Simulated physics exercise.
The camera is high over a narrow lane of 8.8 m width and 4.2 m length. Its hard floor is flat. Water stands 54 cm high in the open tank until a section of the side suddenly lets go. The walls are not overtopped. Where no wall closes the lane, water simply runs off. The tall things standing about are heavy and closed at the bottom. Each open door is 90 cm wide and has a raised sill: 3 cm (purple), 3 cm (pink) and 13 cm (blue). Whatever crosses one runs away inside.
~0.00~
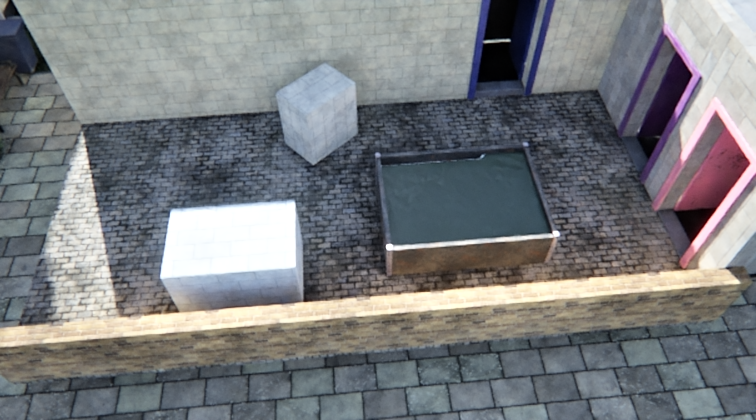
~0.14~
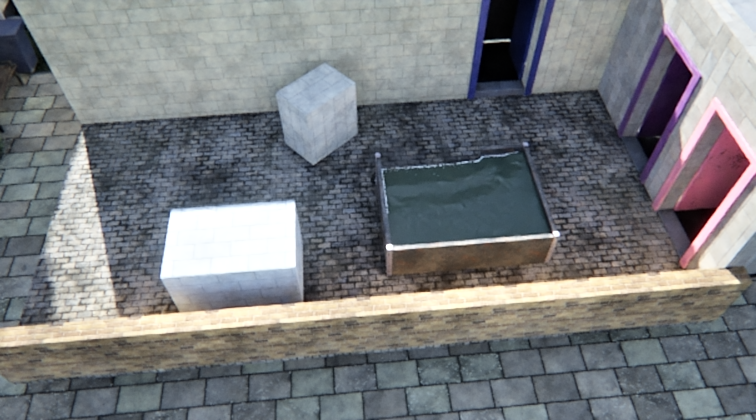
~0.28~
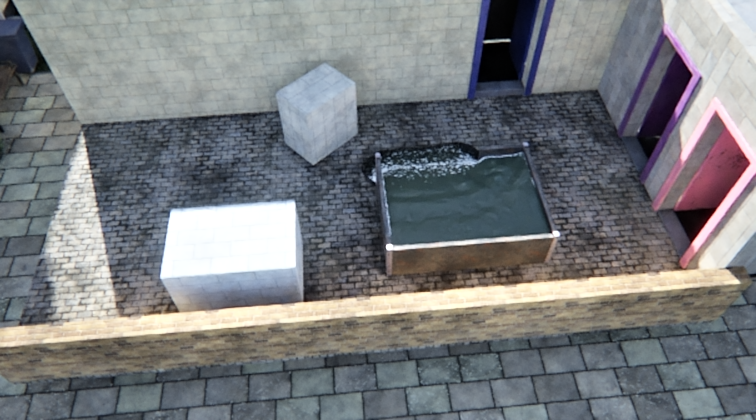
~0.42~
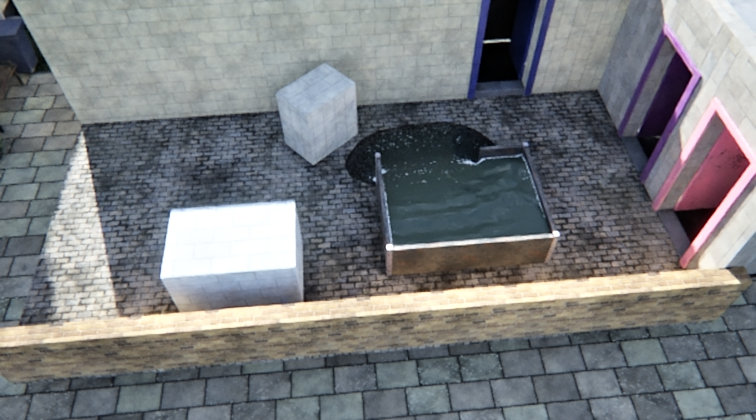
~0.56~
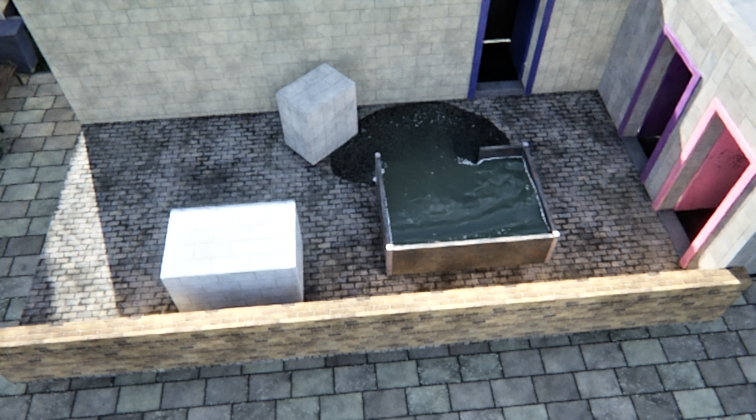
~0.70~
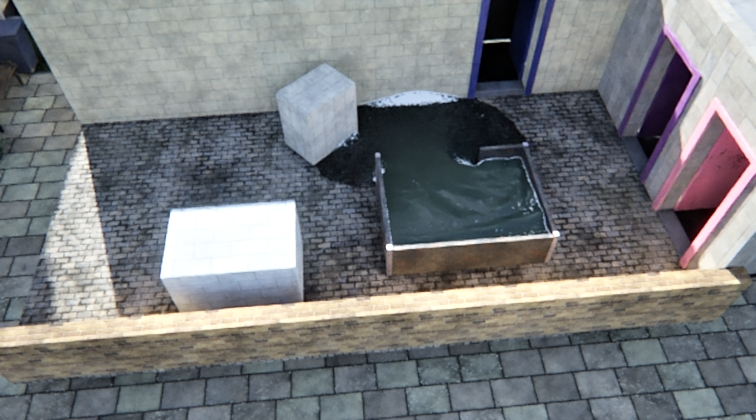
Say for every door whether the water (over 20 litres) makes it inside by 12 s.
The water let in: At the purple door it passes the limit; at the pink door it passes the limit; at the blue door it keeps below the limit.
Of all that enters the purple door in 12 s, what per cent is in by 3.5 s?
Some 10 per cent by then.
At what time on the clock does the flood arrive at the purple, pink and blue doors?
Arrival: Purple 2.6 s, pink 3.4 s, blue 0.9 s.
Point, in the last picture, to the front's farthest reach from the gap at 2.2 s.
At about (181, 121).
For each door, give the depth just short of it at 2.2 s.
In cm: Purple 0, pink 0, blue 13.
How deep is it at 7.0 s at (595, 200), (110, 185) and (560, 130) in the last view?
Roughly 5, 2 and 9 cm, in turn.
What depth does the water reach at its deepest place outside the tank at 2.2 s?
About 38 cm.
After 1.4 s water covers 15 % of the floor and is deepest (38 cm) near (370, 115); purple door not reached, pink door not reached, blue door 14 cm at the sill, 0 L in.
After 2.2 s water covers 30 % of the floor and is deepest (38 cm) near (349, 110); purple door not reached, pink door not reached, blue door 13 cm at the sill, 2 L in.
After 3.5 s water covers 60 % of the floor and is deepest (20 cm) near (584, 101); purple door 10 cm at the sill, 11 L in, pink door 2 cm at the sill, 0 L in, blue door 11 cm at the sill, 3 L in.
After 7.0 s water covers 80 % of the floor and is deepest (12 cm) near (675, 298); purple door 7 cm at the sill, 93 L in, pink door 5 cm at the sill, 9 L in, blue door 7 cm at the sill, 3 L in.
After 12.0 s water covers 90 % of the floor and is deepest (8 cm) near (312, 294); purple door 5 cm at the sill, 124 L in, pink door 7 cm at the sill, 57 L in, blue door 4 cm at the sill, 3 L in.
